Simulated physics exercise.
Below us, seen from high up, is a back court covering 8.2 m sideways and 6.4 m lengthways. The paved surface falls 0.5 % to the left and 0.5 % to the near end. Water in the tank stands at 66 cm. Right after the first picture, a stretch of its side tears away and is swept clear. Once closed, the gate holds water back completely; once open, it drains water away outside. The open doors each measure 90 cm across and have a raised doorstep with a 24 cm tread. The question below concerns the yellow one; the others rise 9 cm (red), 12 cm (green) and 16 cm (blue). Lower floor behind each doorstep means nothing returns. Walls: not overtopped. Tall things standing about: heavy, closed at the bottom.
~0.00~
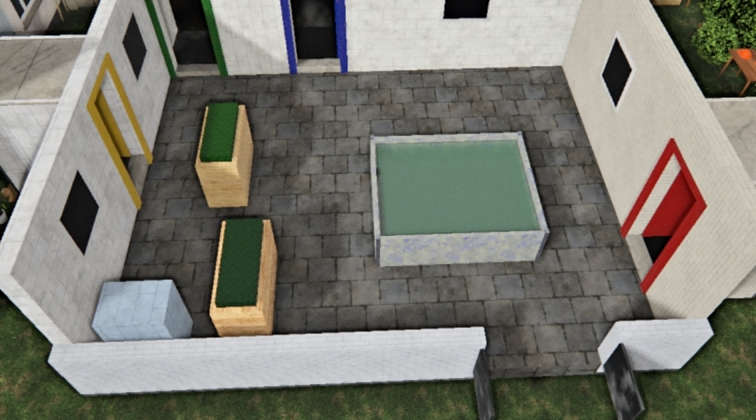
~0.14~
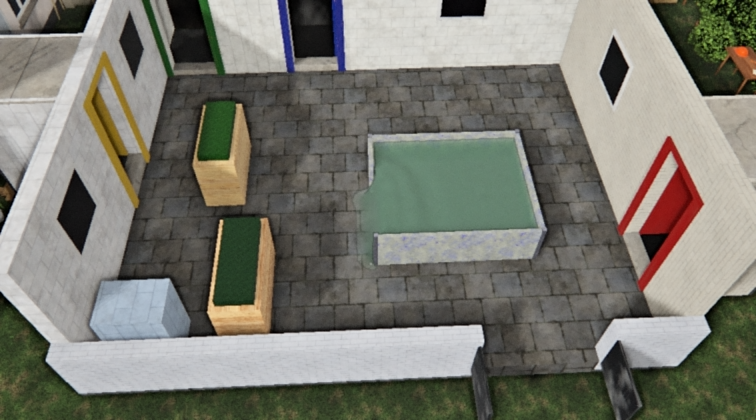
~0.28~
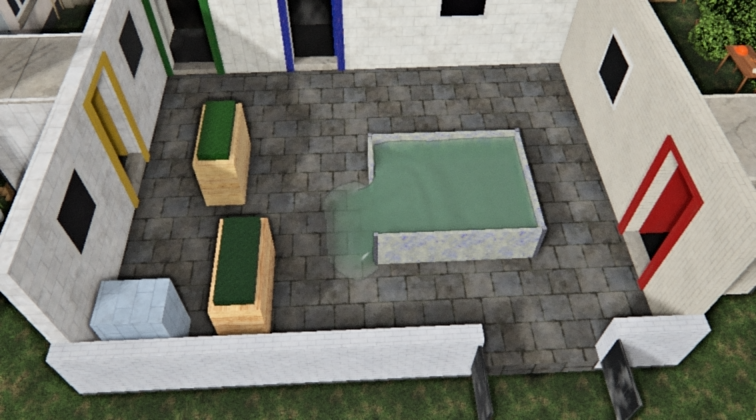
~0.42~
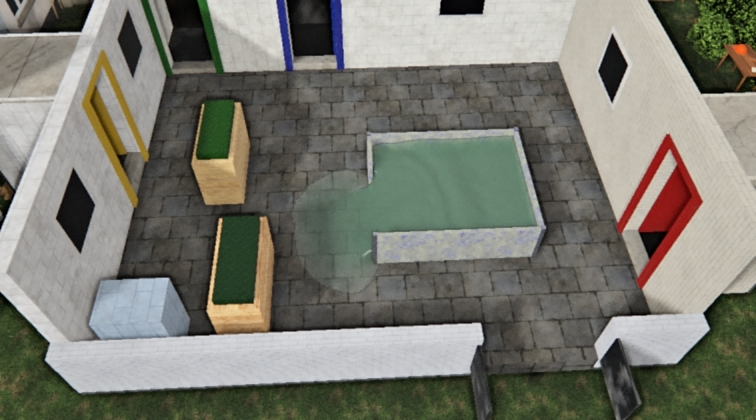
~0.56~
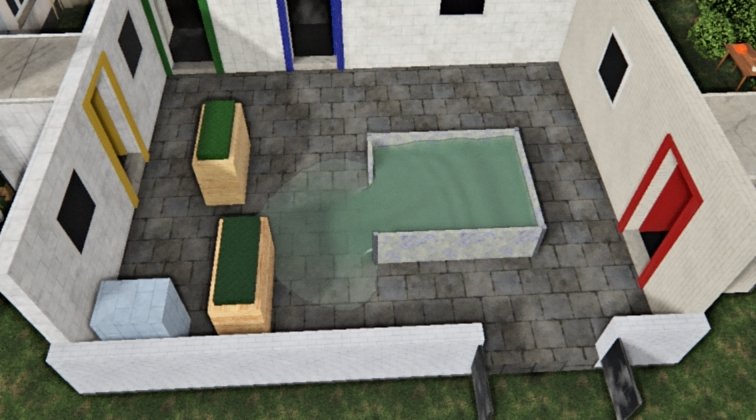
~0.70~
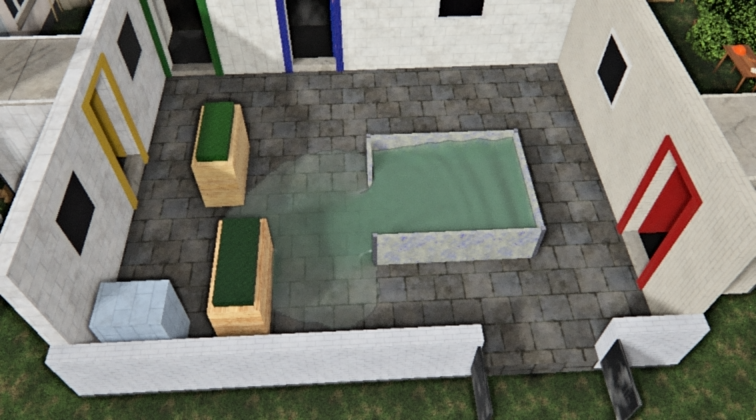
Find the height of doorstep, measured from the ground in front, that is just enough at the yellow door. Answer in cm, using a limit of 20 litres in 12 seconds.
Roughly 14.5 cm is just enough.
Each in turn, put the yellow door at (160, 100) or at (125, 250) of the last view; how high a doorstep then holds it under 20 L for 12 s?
Around 11.5 and 29 cm respectively.
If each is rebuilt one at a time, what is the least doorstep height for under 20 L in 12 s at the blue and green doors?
About 7.0 cm at blue and about 13.5 cm at green.
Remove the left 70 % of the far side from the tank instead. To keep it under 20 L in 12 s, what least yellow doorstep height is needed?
A minimum of about 7.0 cm.
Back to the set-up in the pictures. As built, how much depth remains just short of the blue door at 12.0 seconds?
Depth: Near 6.5 cm.
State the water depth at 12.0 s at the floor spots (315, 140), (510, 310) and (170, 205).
In that order: 6, 4 and 9 cm.
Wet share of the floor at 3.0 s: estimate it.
Wet share: Near 50 %.
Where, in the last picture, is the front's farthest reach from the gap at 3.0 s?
At about (165, 85).
After 1.4 s water covers 20 % of the floor, deepest (42 cm) near (279, 266); it has not reached the yellow door.
After 3.0 s water covers 50 % of the floor, deepest (36 cm) near (96, 371); 17 cm at the yellow door, 0 litres in over its 26 cm doorstep.
After 12.0 s water covers 100 % of the floor, deepest (12 cm) near (96, 371); 9 cm at the yellow door, 0 litres in over its 26 cm doorstep.
At the yellow door as built, the water arrived by 1.6 s and peaked near 18 cm at 2.6 s.
With a doorstep of 12 cm, 43 litres would have come in within the 12 s; with 16 cm, 11 litres. So under 20 litres takes about 14.5 cm.
